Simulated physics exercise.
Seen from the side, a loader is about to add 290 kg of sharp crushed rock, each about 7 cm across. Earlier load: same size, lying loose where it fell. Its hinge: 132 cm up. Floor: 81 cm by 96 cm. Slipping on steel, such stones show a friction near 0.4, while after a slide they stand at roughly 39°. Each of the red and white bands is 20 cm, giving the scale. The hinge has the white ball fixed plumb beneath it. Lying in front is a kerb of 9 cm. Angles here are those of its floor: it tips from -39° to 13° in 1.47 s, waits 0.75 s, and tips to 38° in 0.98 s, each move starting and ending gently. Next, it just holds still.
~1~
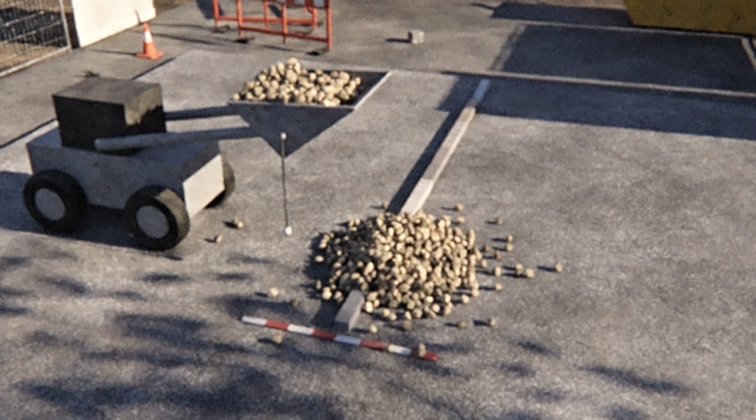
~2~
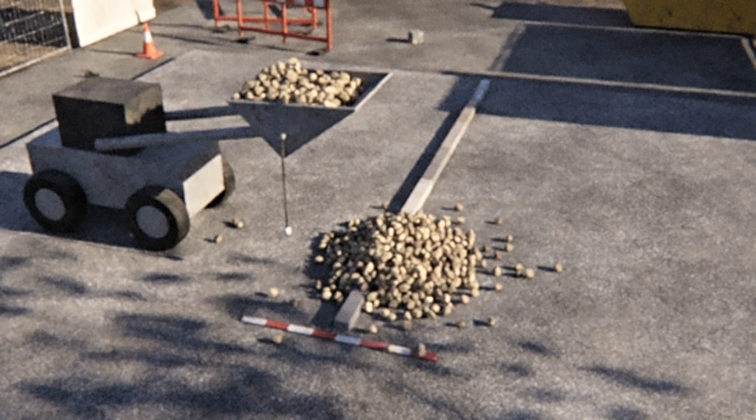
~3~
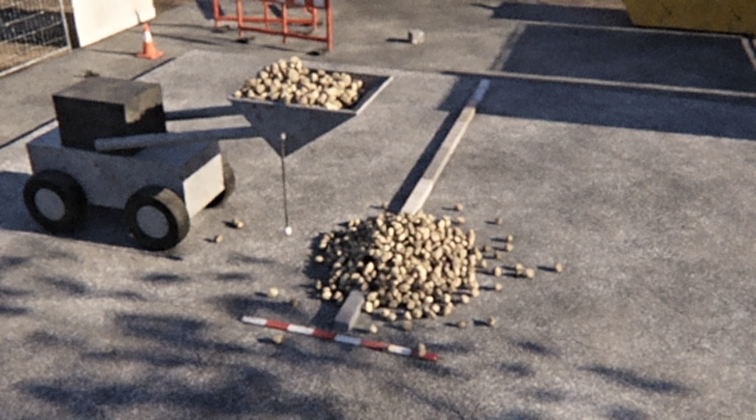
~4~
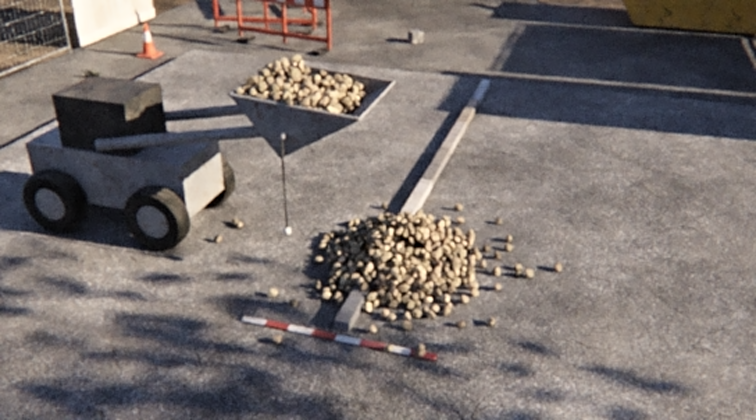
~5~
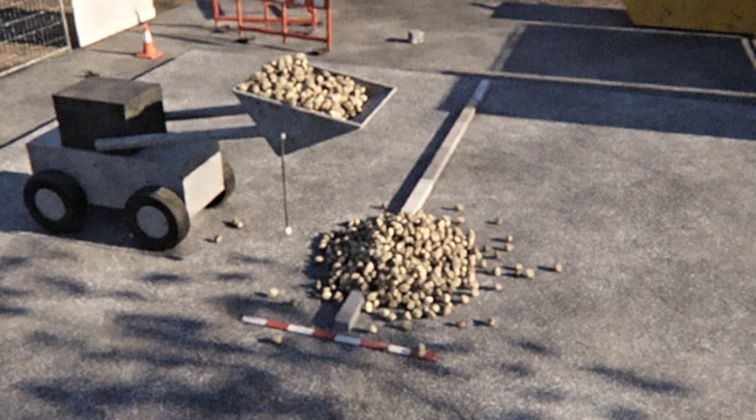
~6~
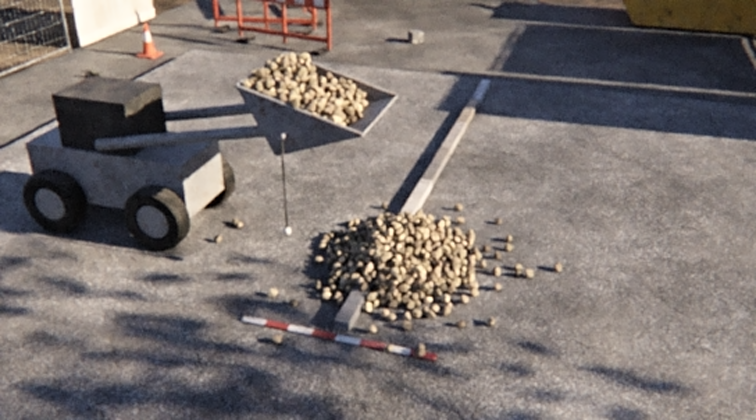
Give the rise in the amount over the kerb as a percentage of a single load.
60 %.
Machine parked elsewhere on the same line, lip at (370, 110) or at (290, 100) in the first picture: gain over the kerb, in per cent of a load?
I'd guess close to 80 per cent first and close to 0 per cent second.
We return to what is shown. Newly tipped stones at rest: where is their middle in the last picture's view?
Their centre rests close to (398, 246).
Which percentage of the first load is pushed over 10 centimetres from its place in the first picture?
Close to 0 in a hundred of them.
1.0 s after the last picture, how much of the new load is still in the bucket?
Roughly 100 per cent remains inside.
Then, 0.5 s after the last picture the floor is at 5°; in per cent of one load, 100 in the bucket, 37 on this side of the kerb, 63 over the kerb; the foremost stones are at (516, 271).
Then, 1.0 s after the last picture the floor is at 13°; in per cent of one load, 98 in the bucket, 39 on this side of the kerb, 63 over the kerb; the foremost stones are at (516, 271).
Then, 3.1 s after the last picture the floor is at 38°; in per cent of one load, 5 in the bucket, 86 on this side of the kerb, 110 over the kerb; the foremost stones are at (515, 279).
Then, 5.6 s after the last picture the floor is at 38°; in per cent of one load, 0 in the bucket, 78 on this side of the kerb, 123 over the kerb; the foremost stones are at (515, 279). Net gain over the kerb, 60.
